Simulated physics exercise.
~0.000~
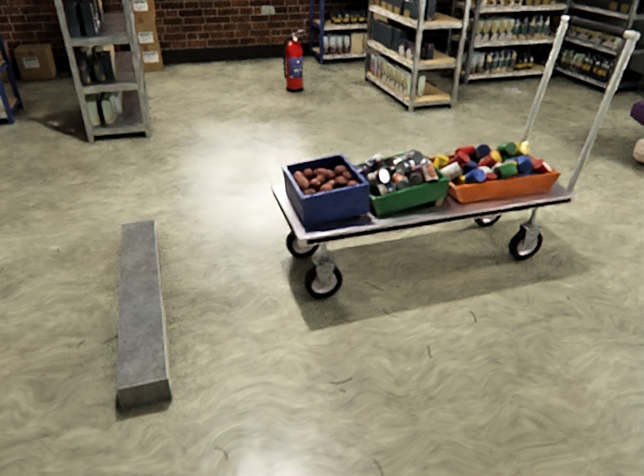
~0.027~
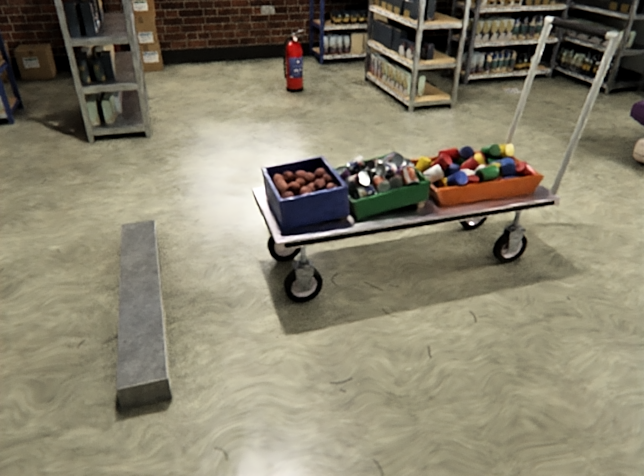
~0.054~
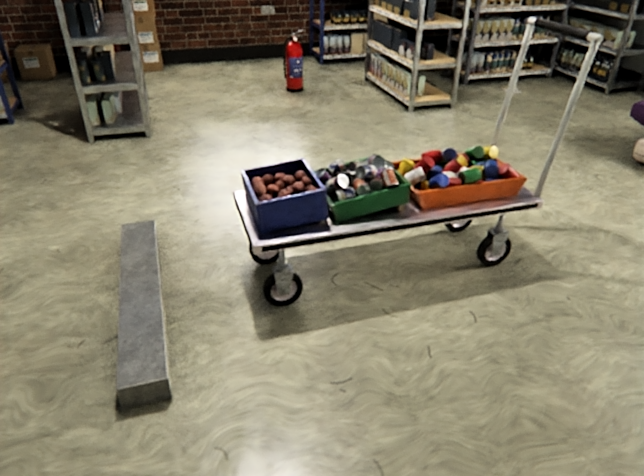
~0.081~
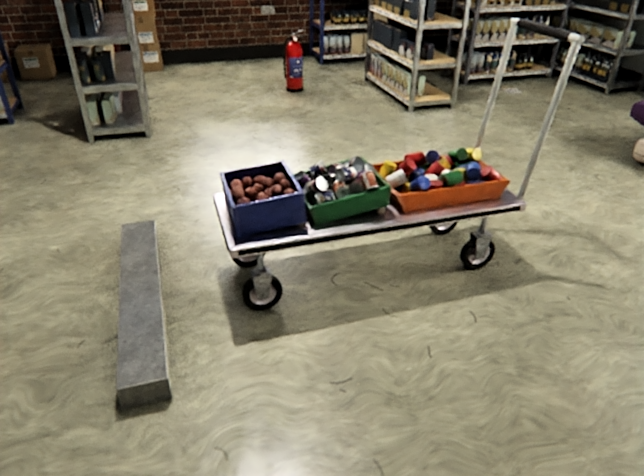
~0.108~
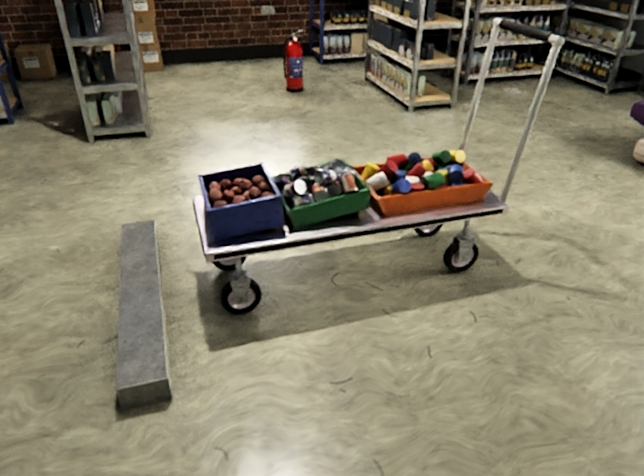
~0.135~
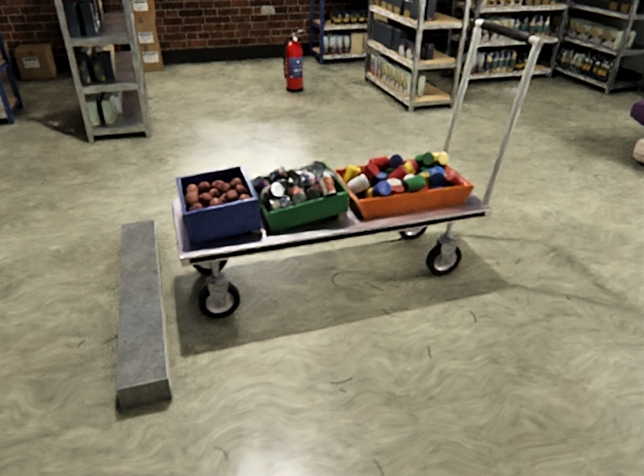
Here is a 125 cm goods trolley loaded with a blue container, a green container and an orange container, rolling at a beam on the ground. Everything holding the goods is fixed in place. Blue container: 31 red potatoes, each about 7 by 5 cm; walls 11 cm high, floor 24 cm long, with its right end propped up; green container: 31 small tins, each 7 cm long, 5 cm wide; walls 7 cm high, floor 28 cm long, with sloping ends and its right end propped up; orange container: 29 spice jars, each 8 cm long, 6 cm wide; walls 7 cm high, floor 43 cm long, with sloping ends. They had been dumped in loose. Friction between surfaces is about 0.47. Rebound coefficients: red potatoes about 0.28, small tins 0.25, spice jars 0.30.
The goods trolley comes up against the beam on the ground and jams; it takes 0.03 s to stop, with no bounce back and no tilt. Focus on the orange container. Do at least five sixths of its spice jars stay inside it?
No, more than a sixth get out.
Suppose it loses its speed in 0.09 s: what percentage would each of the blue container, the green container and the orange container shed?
Blue container 10, green container 30, orange container 30 %.
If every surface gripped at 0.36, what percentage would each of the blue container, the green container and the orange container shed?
Blue container 0, green container 40, orange container 40 per cent.
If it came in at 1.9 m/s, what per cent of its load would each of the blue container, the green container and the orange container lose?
Blue container 0 %, green container 20 %, orange container 10 %.
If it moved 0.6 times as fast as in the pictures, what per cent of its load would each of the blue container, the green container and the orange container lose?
Blue container 0, green container 10, orange container 10 per cent.
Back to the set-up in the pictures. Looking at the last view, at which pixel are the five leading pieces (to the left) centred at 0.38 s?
Their centre is around (145, 202).
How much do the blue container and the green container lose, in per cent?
For the blue container it's 15 %, and for the green container it's 35 %.
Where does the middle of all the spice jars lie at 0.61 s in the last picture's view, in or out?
Middle: About (344, 190) px.
After 0.16 s, the wheels strike.
After 0.26 s, blue container 31 in, 0 out, green container 30 in, 1 out and orange container 24 in, 5 out.
After 0.38 s, blue container 28 in, 3 out, green container 24 in, 7 out and orange container 20 in, 9 out.
After 0.61 s, blue container 27 in, 4 out, green container 20 in, 11 out and orange container 21 in, 8 out.
Final count (at 1.12 s), blue container 27 in, 4 out, green container 20 in, 11 out and orange container 20 in, 9 out. Asked share, 9 of 29, 31 per cent.
